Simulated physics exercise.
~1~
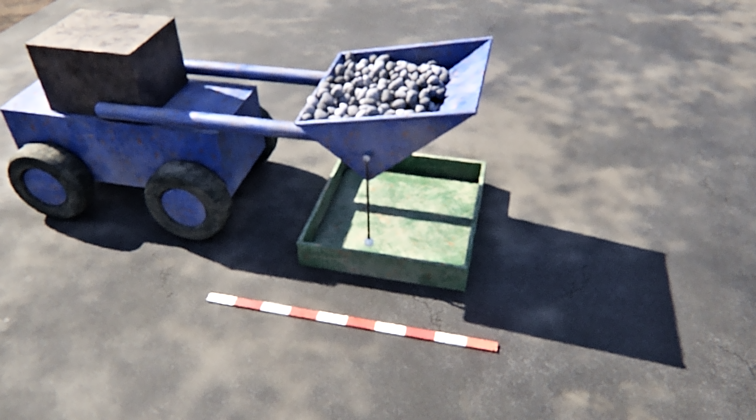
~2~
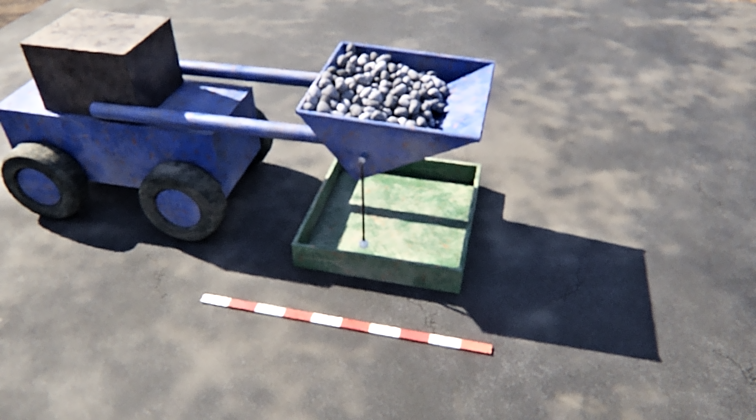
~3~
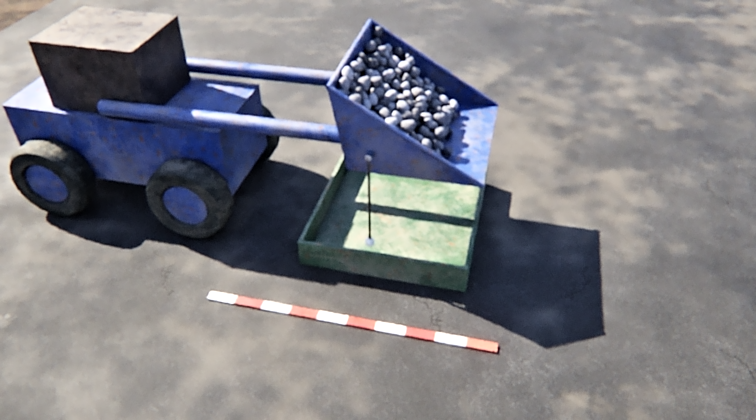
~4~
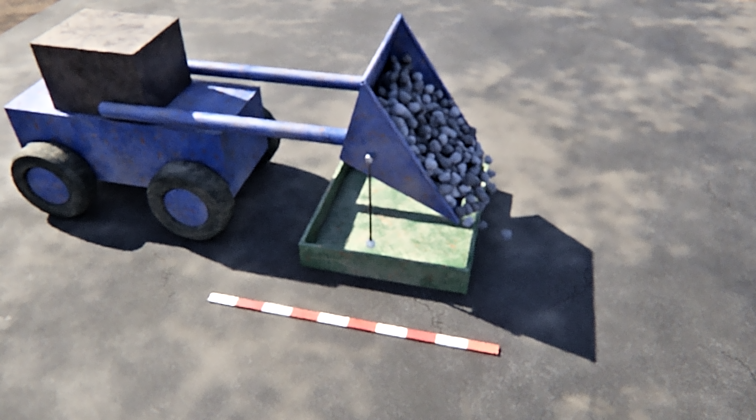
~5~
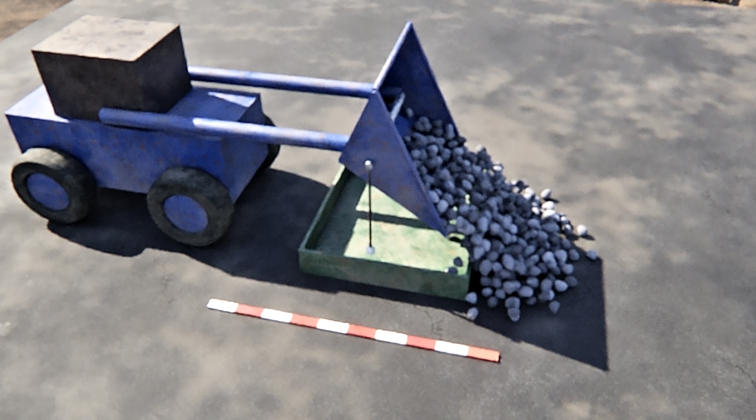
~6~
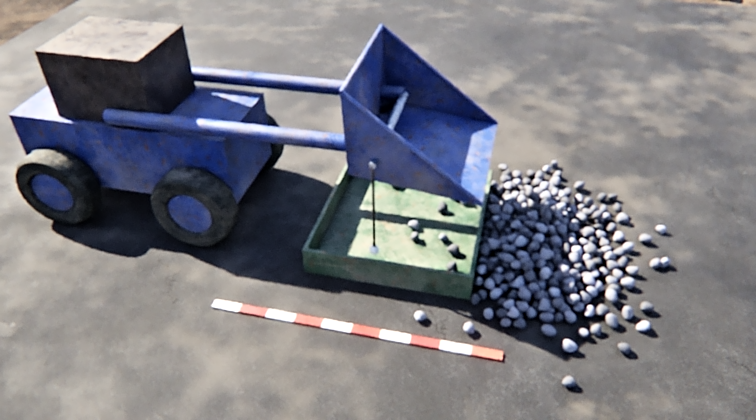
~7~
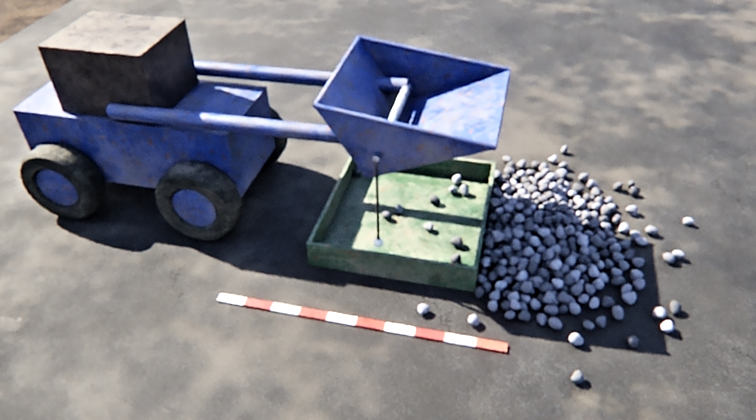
On grey ground, a blue loader tips its stones mostly beyond a green bin, then levels its bucket.
